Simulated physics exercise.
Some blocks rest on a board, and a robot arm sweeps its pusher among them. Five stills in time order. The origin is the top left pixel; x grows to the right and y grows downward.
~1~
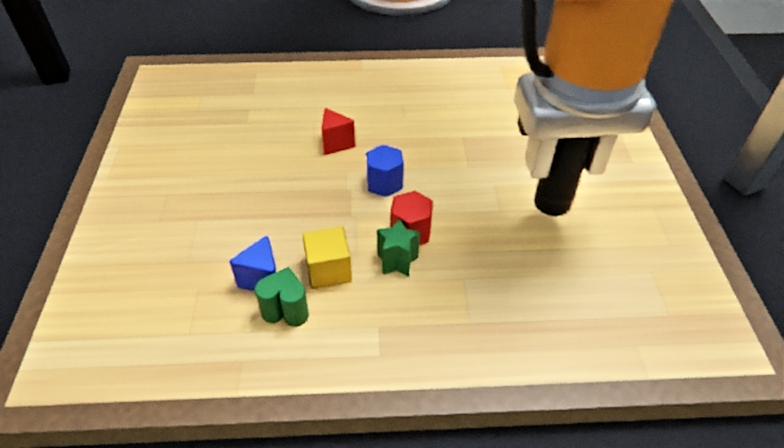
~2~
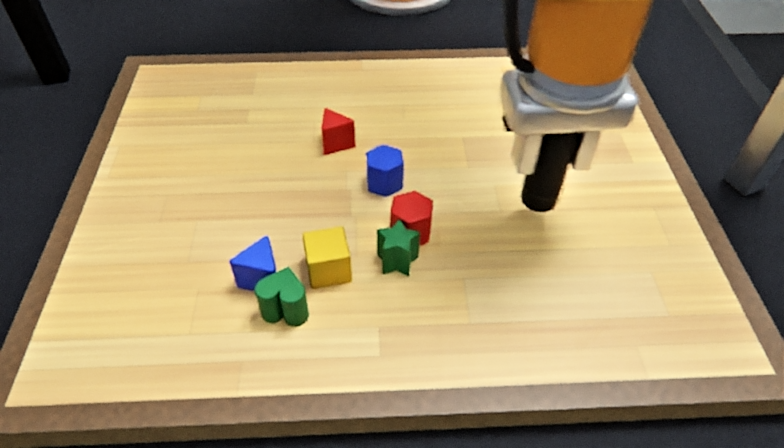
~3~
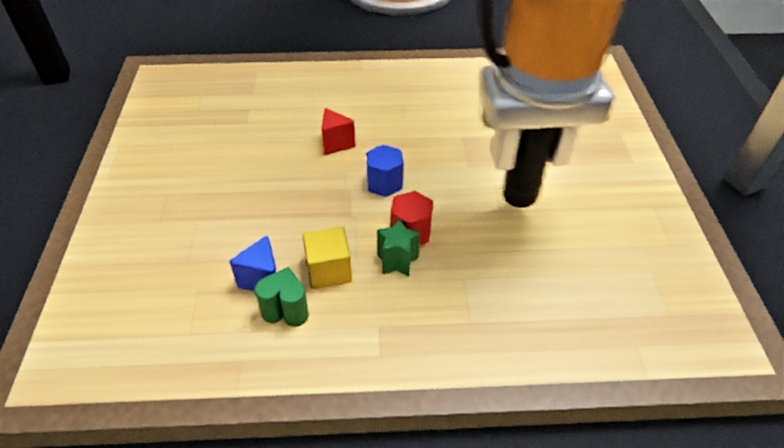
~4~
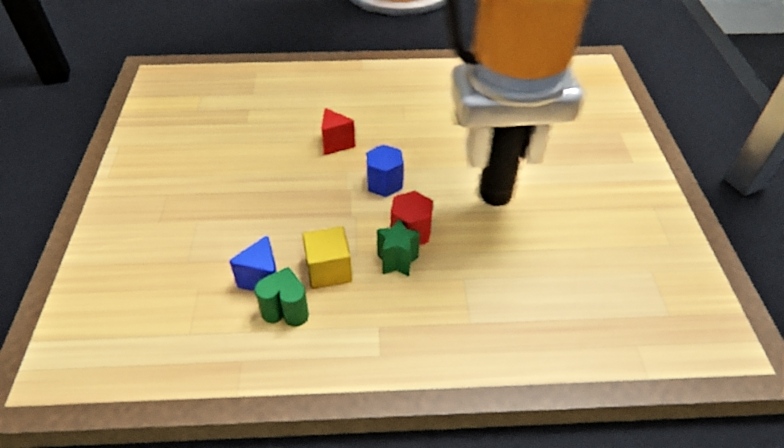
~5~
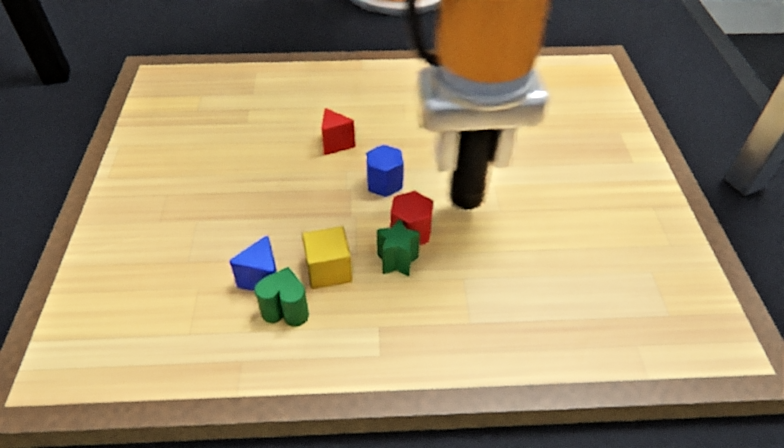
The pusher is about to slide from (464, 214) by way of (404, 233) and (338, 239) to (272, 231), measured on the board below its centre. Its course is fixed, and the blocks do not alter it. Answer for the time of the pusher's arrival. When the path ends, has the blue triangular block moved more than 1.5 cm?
No, that is not how it ends up.
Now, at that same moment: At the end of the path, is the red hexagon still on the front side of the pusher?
Yes.
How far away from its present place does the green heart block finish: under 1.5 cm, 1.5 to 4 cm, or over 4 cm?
Travels under 1.5 cm.
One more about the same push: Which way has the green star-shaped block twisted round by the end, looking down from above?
The block turns counter-clockwise.
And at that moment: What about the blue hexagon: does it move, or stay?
It is untouched.
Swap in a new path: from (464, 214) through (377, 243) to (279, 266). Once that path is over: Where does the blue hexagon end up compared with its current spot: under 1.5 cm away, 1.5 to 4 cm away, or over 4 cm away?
The best fit is under 1.5 cm.
What follows on the original path. One third of the way, pusher at (404, 216); green star-shaped block at (384, 243), turned 55° anticlockwise; red hexagon at (363, 216).
Two thirds of the way, pusher at (335, 222); yellow square piece at (303, 248), turned 65° anticlockwise; green star-shaped block at (384, 243), turned 55° anticlockwise; red hexagon at (294, 211), turned 50° clockwise.
At the end, pusher at (269, 215); blue triangular block in place; green heart block in place; yellow square piece at (303, 248), turned 65° anticlockwise; blue hexagon in place; green star-shaped block at (384, 243), turned 55° anticlockwise; red hexagon at (227, 203), turned 50° clockwise.
